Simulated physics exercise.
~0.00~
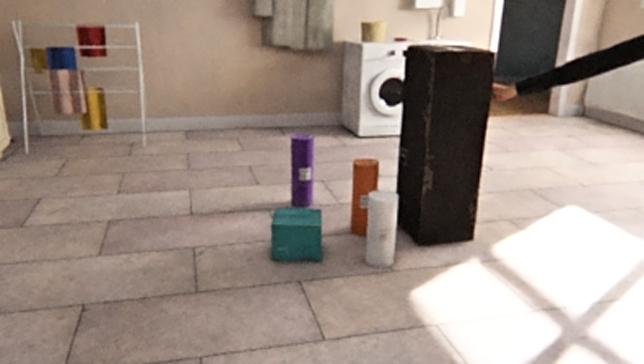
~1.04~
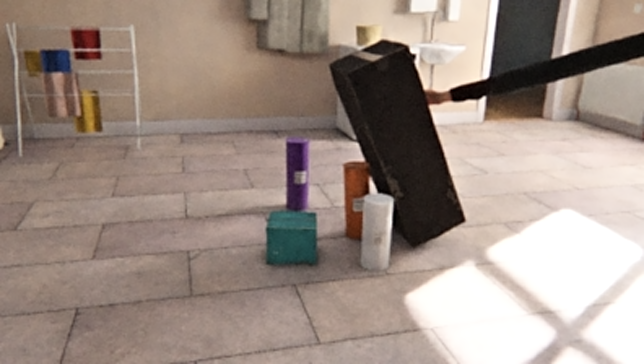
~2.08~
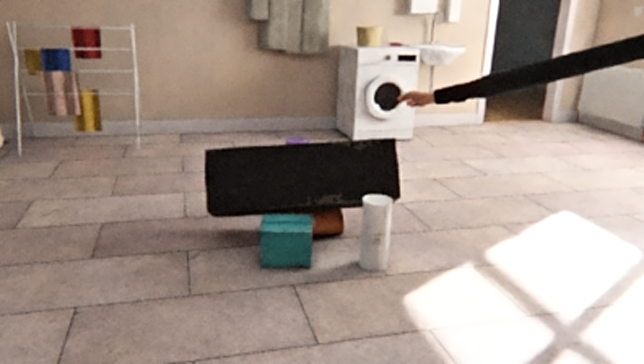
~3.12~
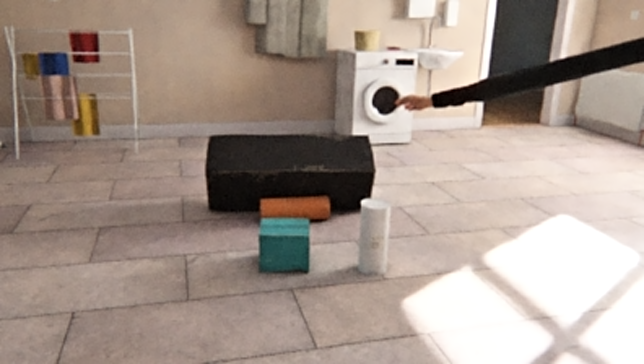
At the start, a tall black box stands upright on a tiled floor beside an orange canister, a white canister, a purple canister and a turquoise parcel, with a dark-sleeved arm reaching in from the right. The hand pushes the box near its top, and it tips to the left. The box topples onto its side, and the orange canister goes down with it, while only a sliver of purple shows behind. The box settles lower, hiding the purple canister completely. At the end, the orange canister lies in front of the box, while the white canister and turquoise parcel remain in place.
